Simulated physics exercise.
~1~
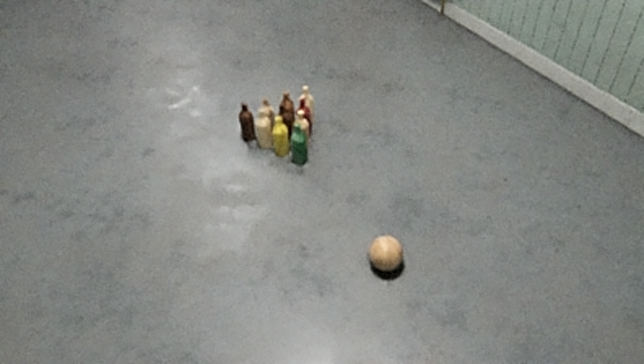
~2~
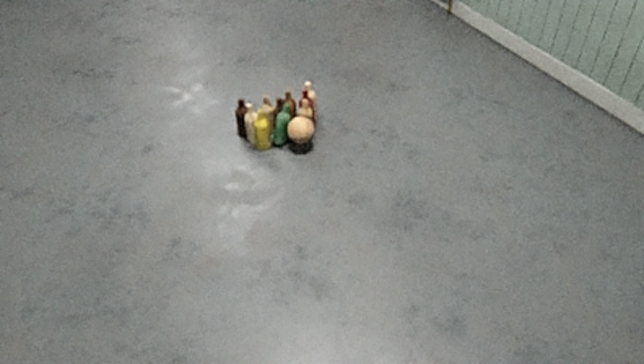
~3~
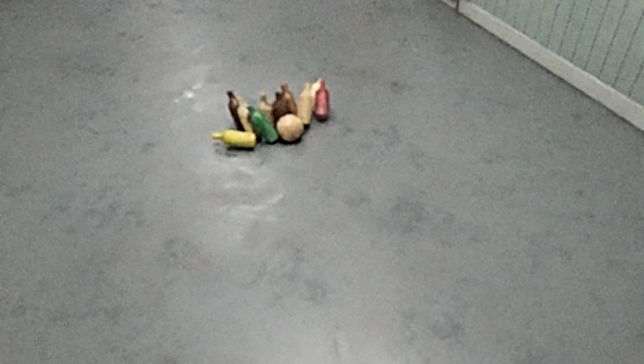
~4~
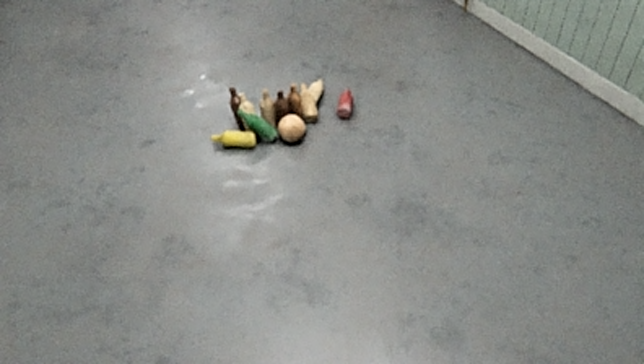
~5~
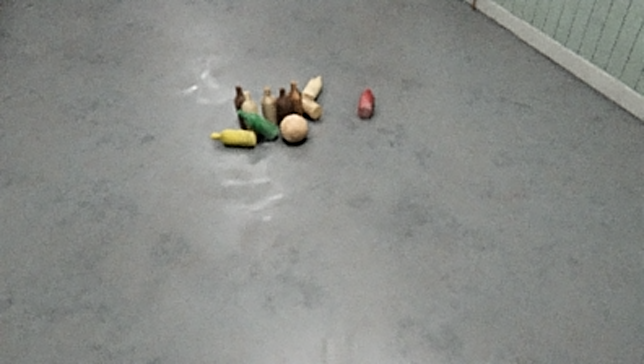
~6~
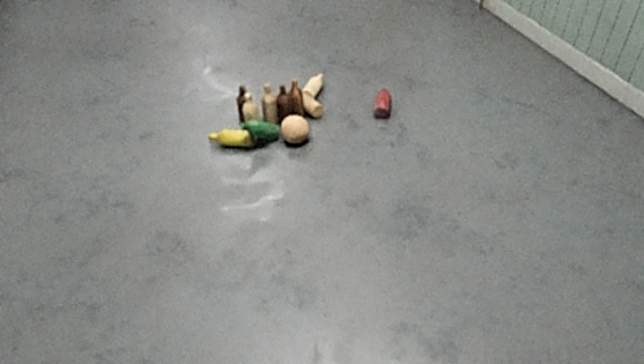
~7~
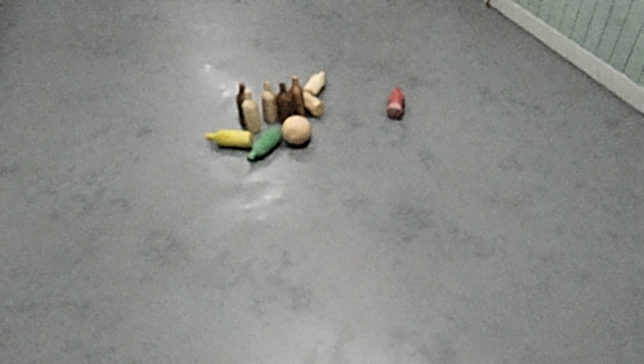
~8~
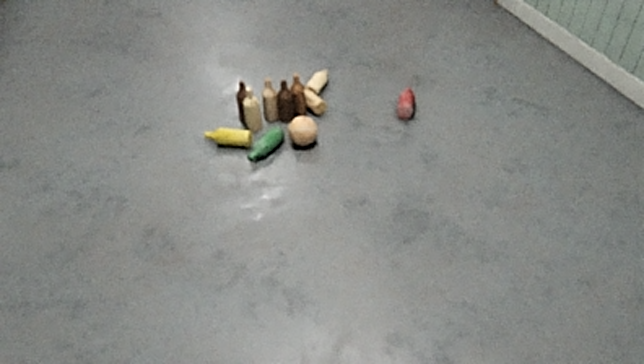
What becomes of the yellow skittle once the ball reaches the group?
It topples over and ends up lying flat on the floor at the left of the group.
